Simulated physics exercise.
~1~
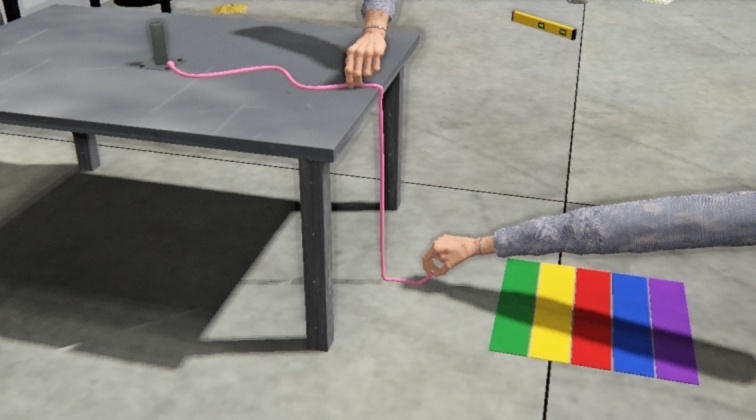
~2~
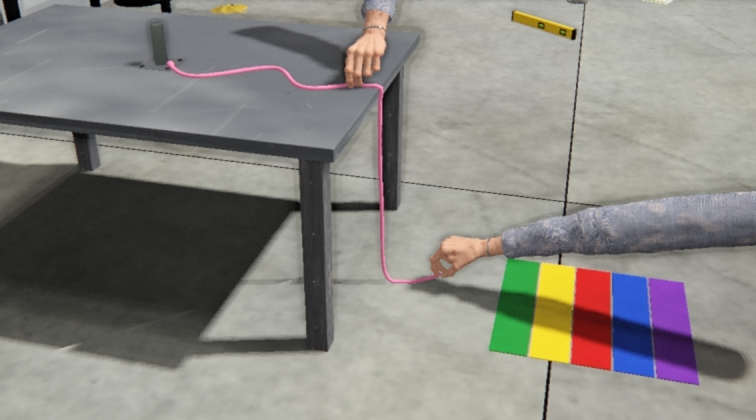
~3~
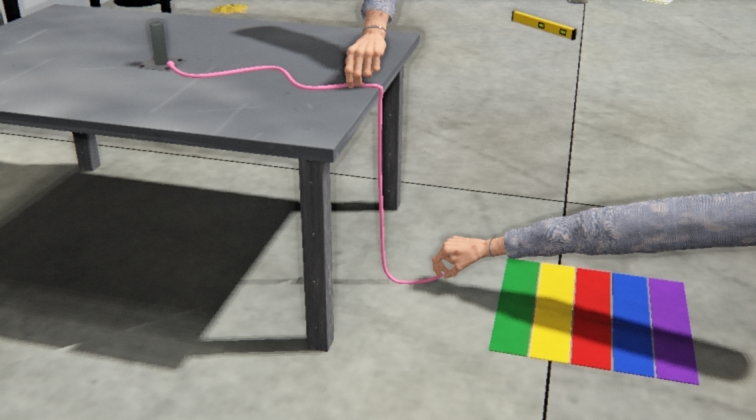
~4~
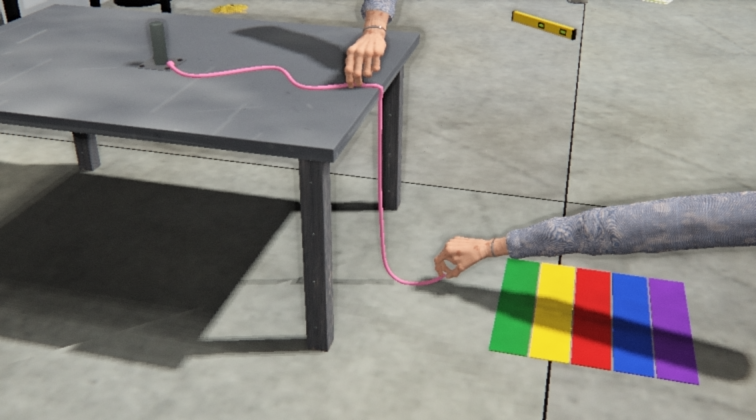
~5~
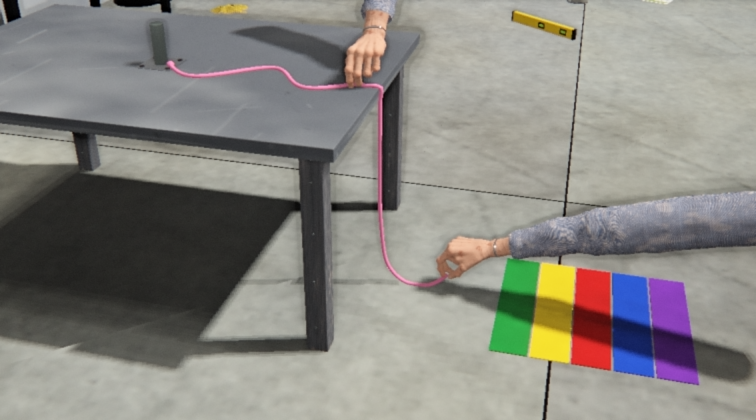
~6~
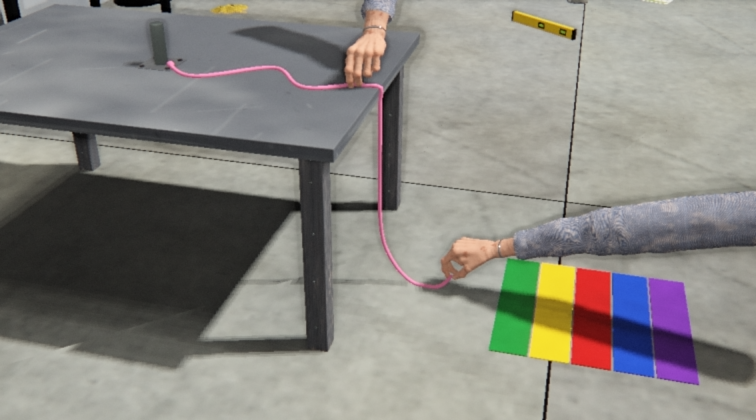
A hand near the floor inched slightly to the right, drawing the loose end of a pink cord toward some coloured strips, while another hand kept its fingers on the cord at the table's edge.
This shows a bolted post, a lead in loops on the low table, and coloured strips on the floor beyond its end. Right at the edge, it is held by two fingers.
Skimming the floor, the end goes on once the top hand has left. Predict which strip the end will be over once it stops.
I would say the blue strip.
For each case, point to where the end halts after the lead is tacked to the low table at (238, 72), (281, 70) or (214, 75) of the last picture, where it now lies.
The three spots are (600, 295), (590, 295) and (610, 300), in that order.
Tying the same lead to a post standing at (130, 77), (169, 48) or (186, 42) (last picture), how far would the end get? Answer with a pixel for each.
You'd find it around (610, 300), then (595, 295), and finally (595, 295).
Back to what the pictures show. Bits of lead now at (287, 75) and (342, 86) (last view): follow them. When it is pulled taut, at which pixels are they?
First near (316, 80), second near (391, 100).
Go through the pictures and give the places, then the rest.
In the first frame, end (433, 273); green (511, 334); yellow (551, 341); red (591, 347); blue (633, 354); purple (675, 360).
In the second frame, end (440, 274); lead through (185, 75) (268, 68) (315, 89) (380, 111) (381, 194) (383, 265).
In the third frame, end (442, 274).
In the fourth frame, end (445, 275); lead through (185, 75) (268, 68) (315, 89) (380, 111) (380, 193) (385, 264).
In the fifth frame, end (447, 275).
In the sixth frame, end (451, 276); lead through (185, 75) (268, 68) (315, 89) (380, 111) (379, 194) (394, 263).
Soon after, end near (558, 291); over yellow.
After that, end near (601, 298); over red.
At the stop, end near (626, 301); over blue. The blue one.
